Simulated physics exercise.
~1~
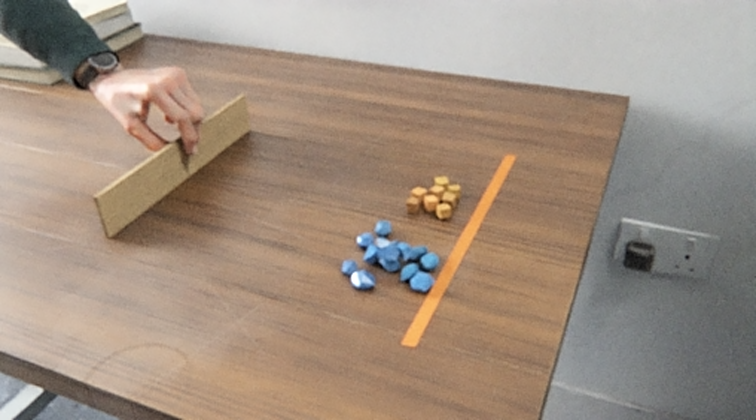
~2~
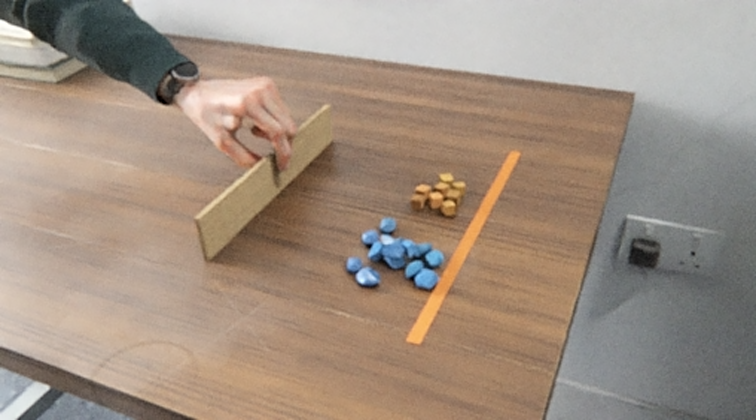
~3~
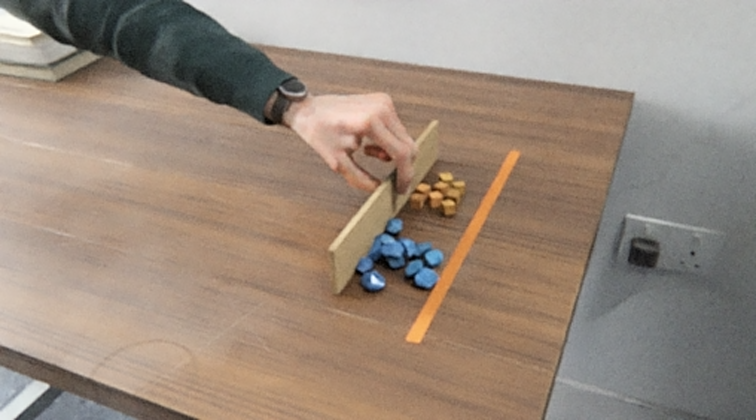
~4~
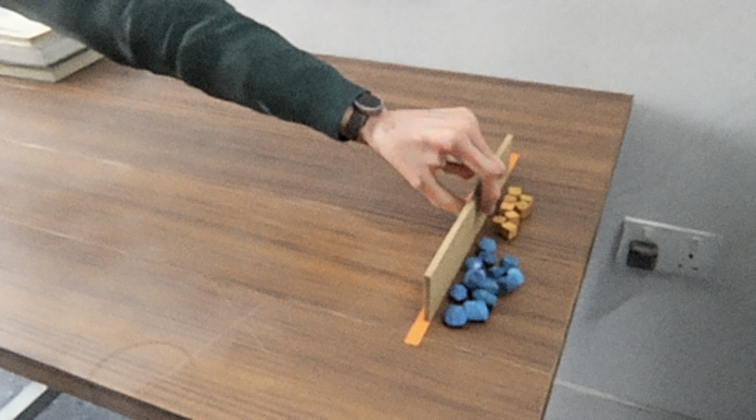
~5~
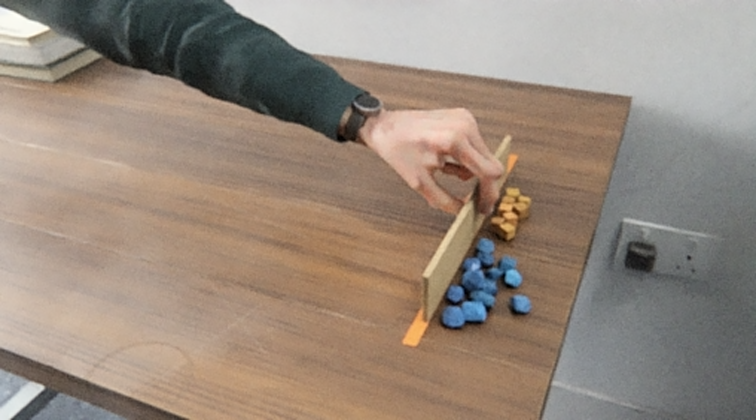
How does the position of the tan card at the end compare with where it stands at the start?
At the start the card stands on the left part of the table, well away from the two heaps. At the end it stands farther right, at the orange tape and right beside the heaps.
